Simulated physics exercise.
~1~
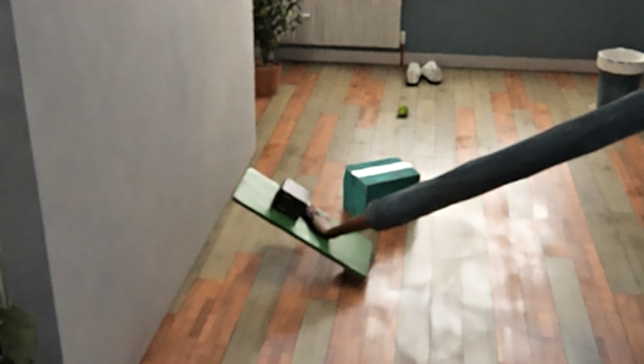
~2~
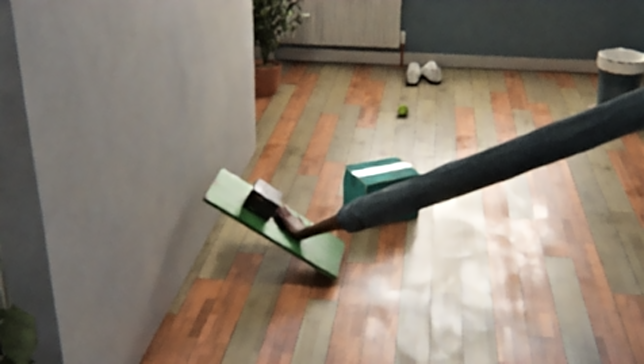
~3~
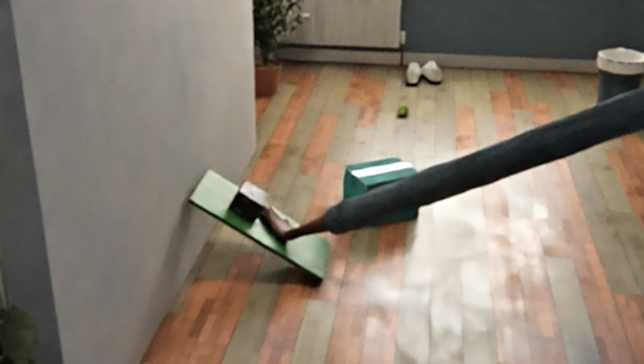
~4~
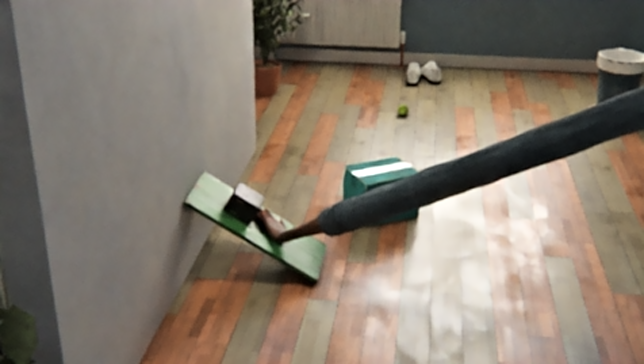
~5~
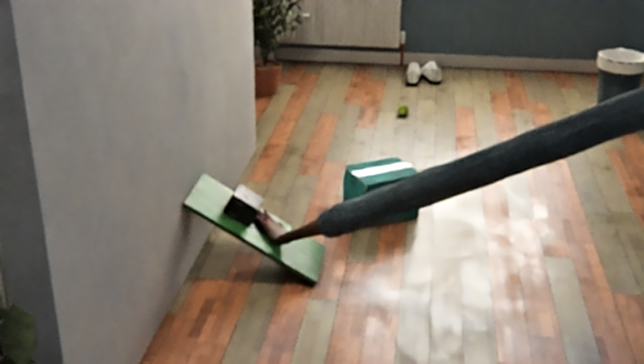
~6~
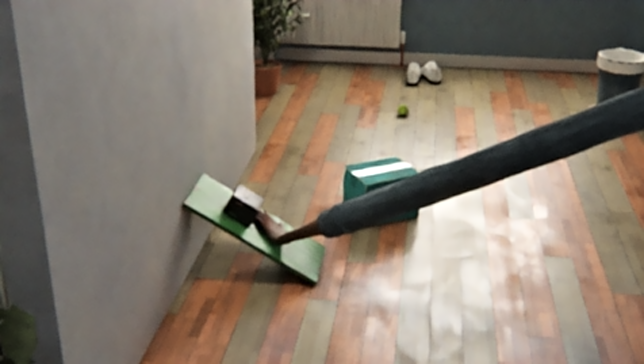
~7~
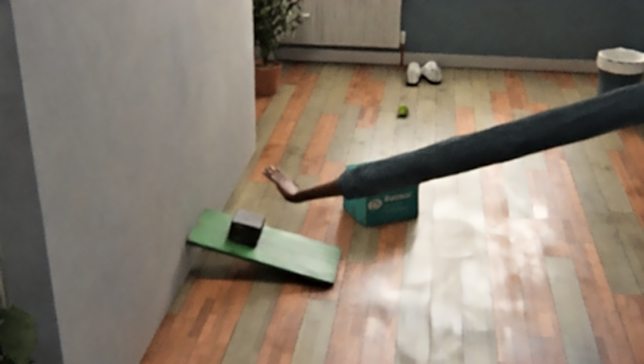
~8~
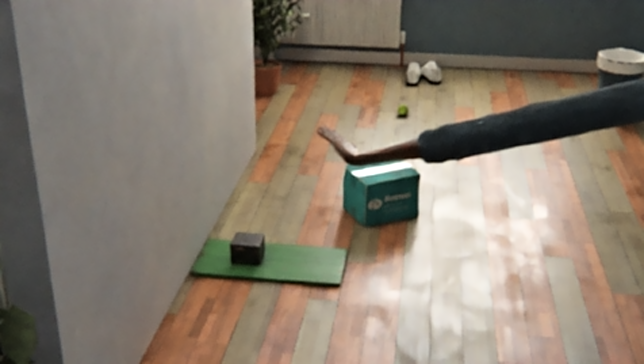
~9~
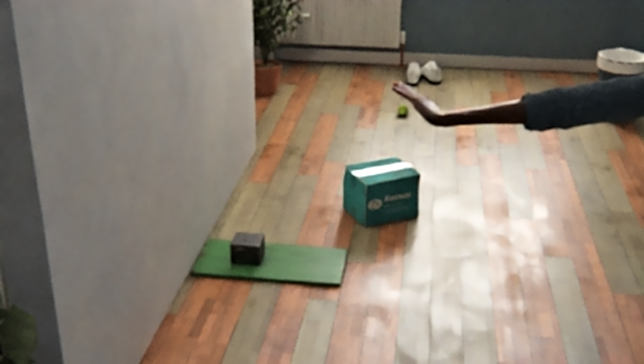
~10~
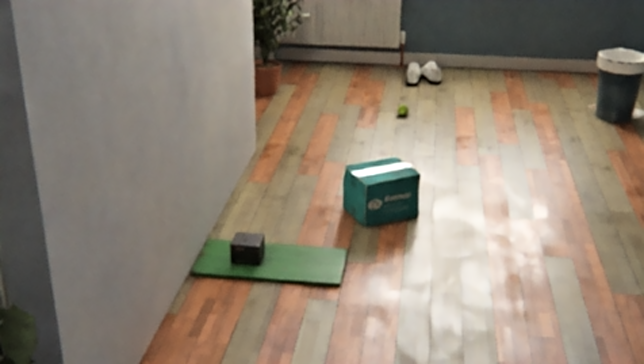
To begin with, a hand at the end of a long dark sleeve holds a tilted green board with a small dark block on it, near a grey wall and a turquoise box on a wooden floor. The arm moves the board left until its upper end leans against the wall, then holds it there briefly. The fingers let go and the hand draws back to the right. The board slips down and drops flat, carrying the block with it. The arm leaves, and the board lies still beside the wall, the block still on top and the box unmoved.
